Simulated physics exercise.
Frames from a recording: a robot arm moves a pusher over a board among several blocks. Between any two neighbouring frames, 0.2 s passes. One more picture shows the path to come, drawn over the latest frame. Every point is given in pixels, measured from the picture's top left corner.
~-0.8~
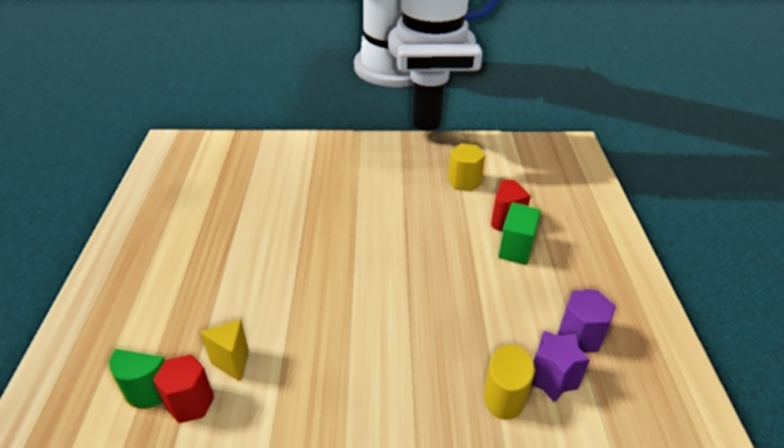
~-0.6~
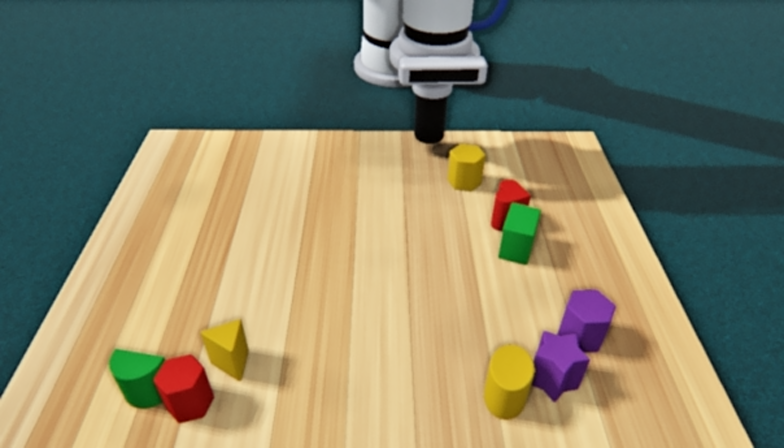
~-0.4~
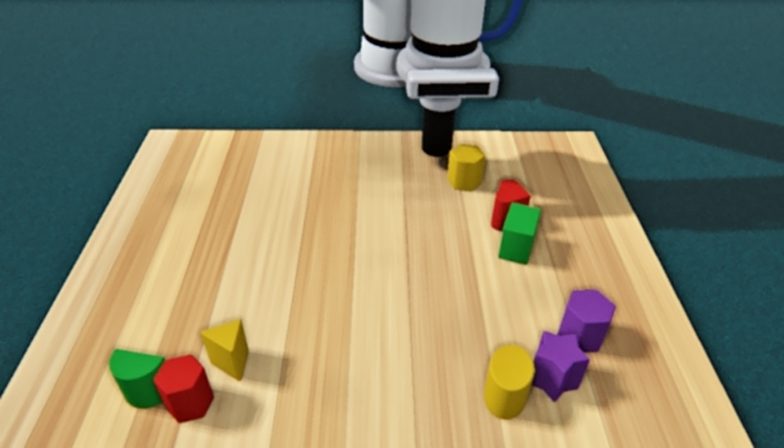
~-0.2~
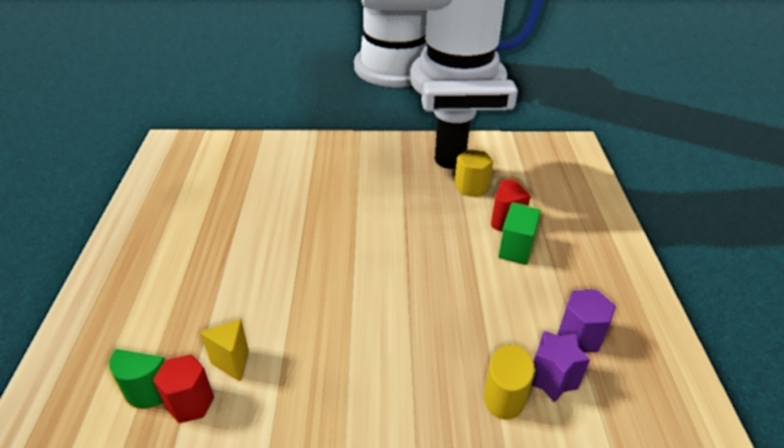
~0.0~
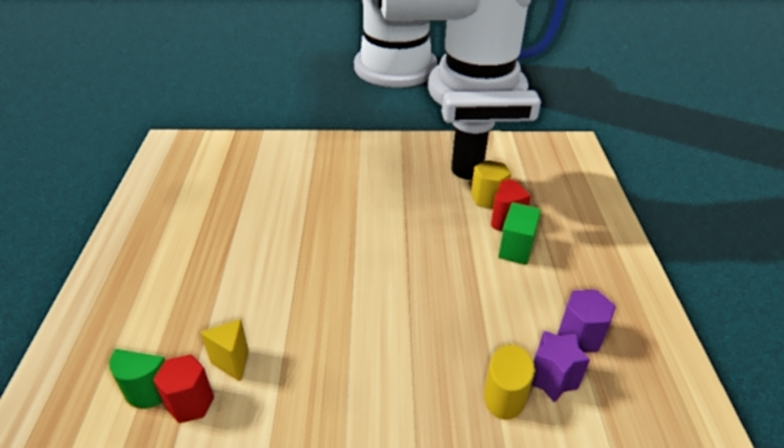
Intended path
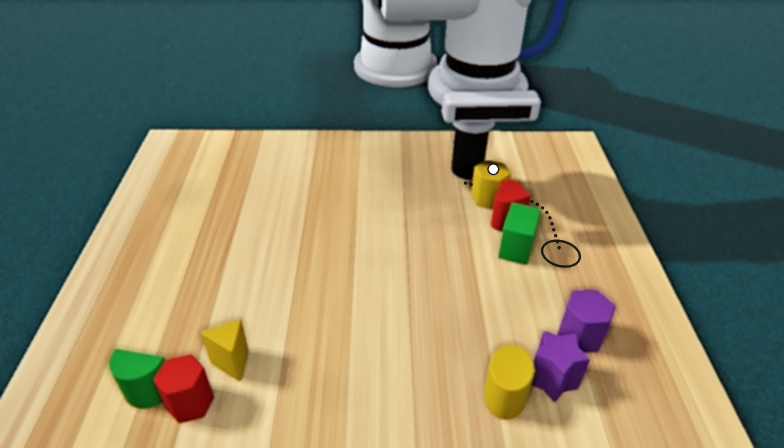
In this clip, a robot arm lowers its black pusher toward the near side of a wooden board and nudges a yellow block rightward until it sits beside a red block and a green one, while the other blocks stay still.
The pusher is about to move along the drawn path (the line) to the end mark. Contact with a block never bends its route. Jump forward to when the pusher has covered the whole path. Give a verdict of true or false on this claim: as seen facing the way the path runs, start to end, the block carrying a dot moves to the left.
True - the claim holds.
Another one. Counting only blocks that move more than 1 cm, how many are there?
Three or more get moved.
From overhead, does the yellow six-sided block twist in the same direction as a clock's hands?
Final answer: No.
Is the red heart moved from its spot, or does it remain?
That one moves away.
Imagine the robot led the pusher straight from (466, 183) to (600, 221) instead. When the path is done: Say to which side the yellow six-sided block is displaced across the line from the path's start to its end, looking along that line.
Toward the right.
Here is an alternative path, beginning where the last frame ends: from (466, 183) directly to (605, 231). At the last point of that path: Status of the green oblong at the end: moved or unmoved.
That one moves away.
The drawn path runs from (466, 183) by way of (512, 195) and (550, 218) to (561, 253); the dot is on the yellow six-sided block.
The first path, step by step. One third of the way, pusher at (515, 184); yellow six-sided block at (541, 184), turned 15° clockwise; red heart at (542, 204), turned 70° clockwise; green oblong at (525, 225), turned 20° clockwise.
Two thirds of the way, pusher at (553, 206); yellow six-sided block at (587, 206); red heart at (563, 216); green oblong at (525, 227), turned 30° clockwise.
At the end, pusher at (564, 241); yellow six-sided block at (607, 221), turned 45° anticlockwise; red heart at (575, 252), turned 140° clockwise; green oblong at (524, 230), turned 55° clockwise.
